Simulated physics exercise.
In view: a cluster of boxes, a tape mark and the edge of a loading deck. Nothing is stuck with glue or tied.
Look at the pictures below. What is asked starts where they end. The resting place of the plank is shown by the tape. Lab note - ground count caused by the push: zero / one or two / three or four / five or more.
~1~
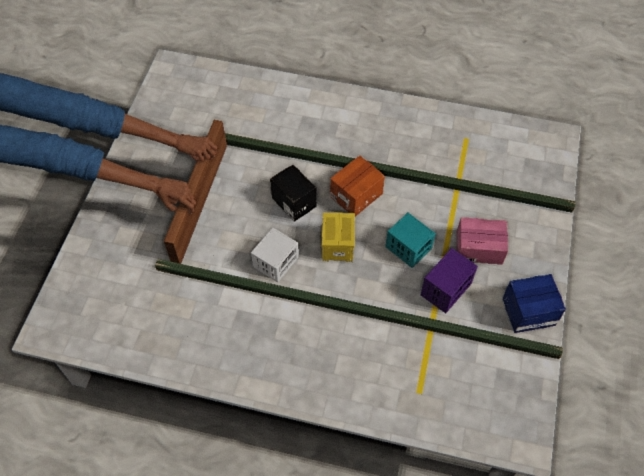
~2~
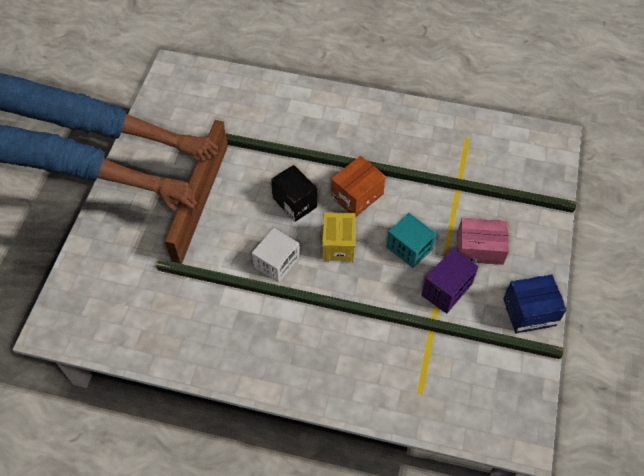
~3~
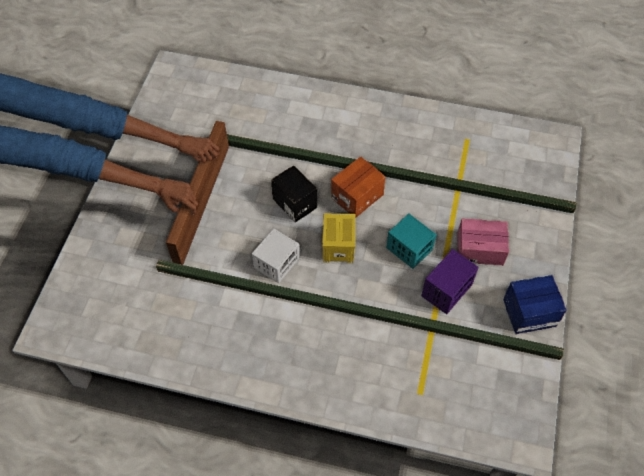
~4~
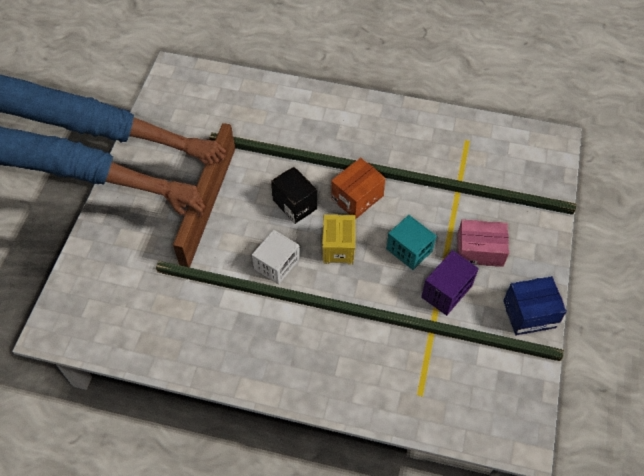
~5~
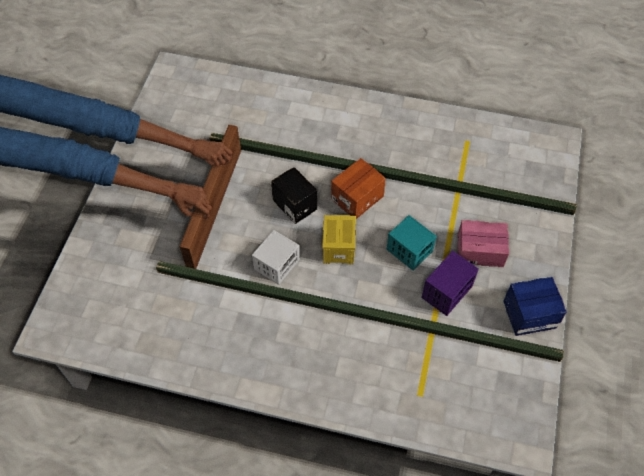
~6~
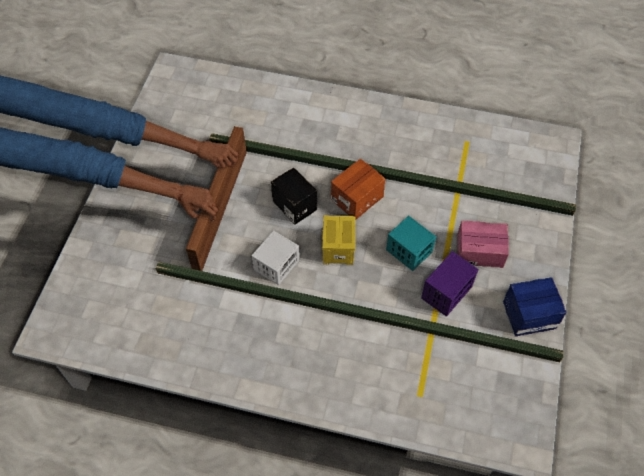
Ground count: Zero.
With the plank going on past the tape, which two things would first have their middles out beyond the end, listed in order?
In sequence, the blue box and then the pink parcel.
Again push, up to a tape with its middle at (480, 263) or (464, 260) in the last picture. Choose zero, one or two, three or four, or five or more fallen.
Going by the order asked, it's one to two and then none at all.
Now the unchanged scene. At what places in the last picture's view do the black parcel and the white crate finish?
Final spots - black parcel (475, 236), white crate (453, 307).
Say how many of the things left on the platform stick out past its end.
1 in all.
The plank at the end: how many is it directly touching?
It ends up touching 2.
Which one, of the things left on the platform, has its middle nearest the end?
The blue box, it is.
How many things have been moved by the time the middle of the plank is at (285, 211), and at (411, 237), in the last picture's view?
At the first point the count is 2, at the second it's 7.
Soon after, none off yet; blue box at rest near (534, 307); pink parcel at rest near (482, 244); purple crate at rest near (449, 284).
In the end, the number that fall off is zero.
